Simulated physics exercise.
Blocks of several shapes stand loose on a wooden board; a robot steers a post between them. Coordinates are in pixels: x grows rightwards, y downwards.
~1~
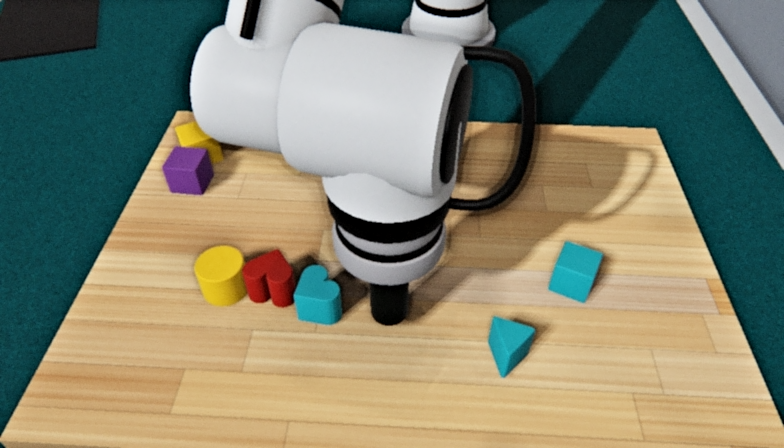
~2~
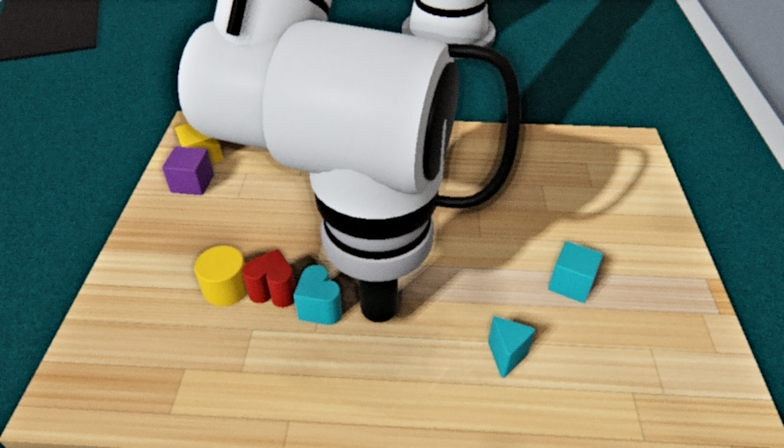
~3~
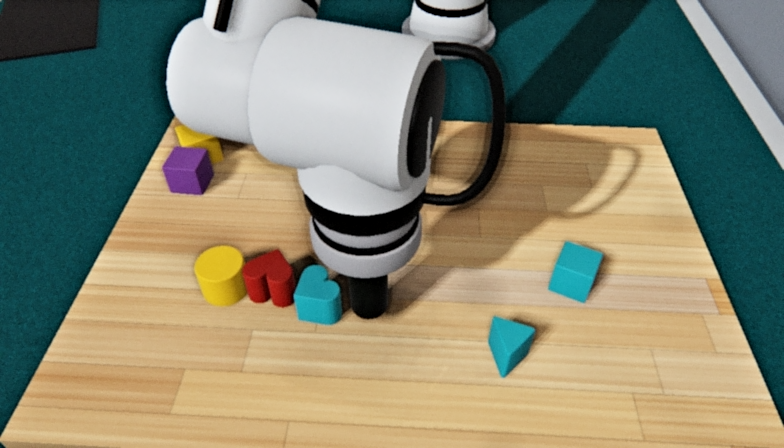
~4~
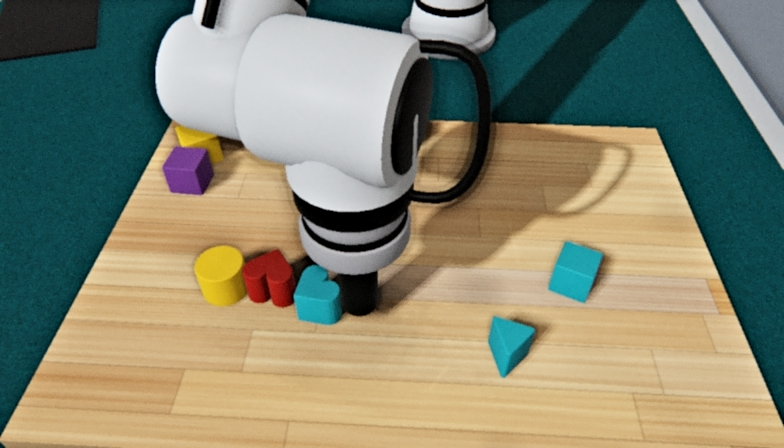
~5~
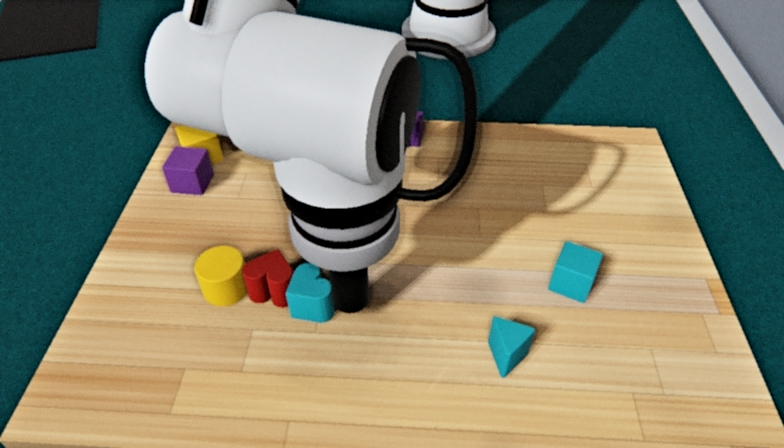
At first, a robot arm holds a black post to the right of a turquoise heart-shaped block, beside a red block and a yellow cylinder on a wooden board. The post slides steadily left until it meets the turquoise heart, then nudges it slightly left against the red block.
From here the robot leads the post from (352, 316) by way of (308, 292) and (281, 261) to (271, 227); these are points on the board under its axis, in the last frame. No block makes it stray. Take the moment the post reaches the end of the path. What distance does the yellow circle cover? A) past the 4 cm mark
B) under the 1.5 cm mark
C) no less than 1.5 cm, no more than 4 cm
The correct letter is C.
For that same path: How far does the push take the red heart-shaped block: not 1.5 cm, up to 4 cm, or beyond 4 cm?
Final distance: More than 4 cm.
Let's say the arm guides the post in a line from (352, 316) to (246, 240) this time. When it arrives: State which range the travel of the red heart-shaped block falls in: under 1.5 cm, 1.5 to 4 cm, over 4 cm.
Range: Over 4 cm.
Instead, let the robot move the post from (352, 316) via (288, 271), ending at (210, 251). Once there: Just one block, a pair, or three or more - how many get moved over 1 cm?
Three or more.
What follows on the original path. One third of the way, post at (305, 277); yellow circle at (190, 257); red heart-shaped block at (237, 239), turned 40° anticlockwise; turquoise heart-shaped block at (273, 250), turned 35° clockwise.
Two thirds of the way, post at (277, 245); yellow circle at (190, 257); red heart-shaped block at (215, 223), turned 75° anticlockwise; turquoise heart-shaped block at (246, 231), turned 45° clockwise.
At the end, post at (268, 212); yellow circle at (190, 257); red heart-shaped block at (202, 220), turned 90° anticlockwise; turquoise heart-shaped block at (238, 219).
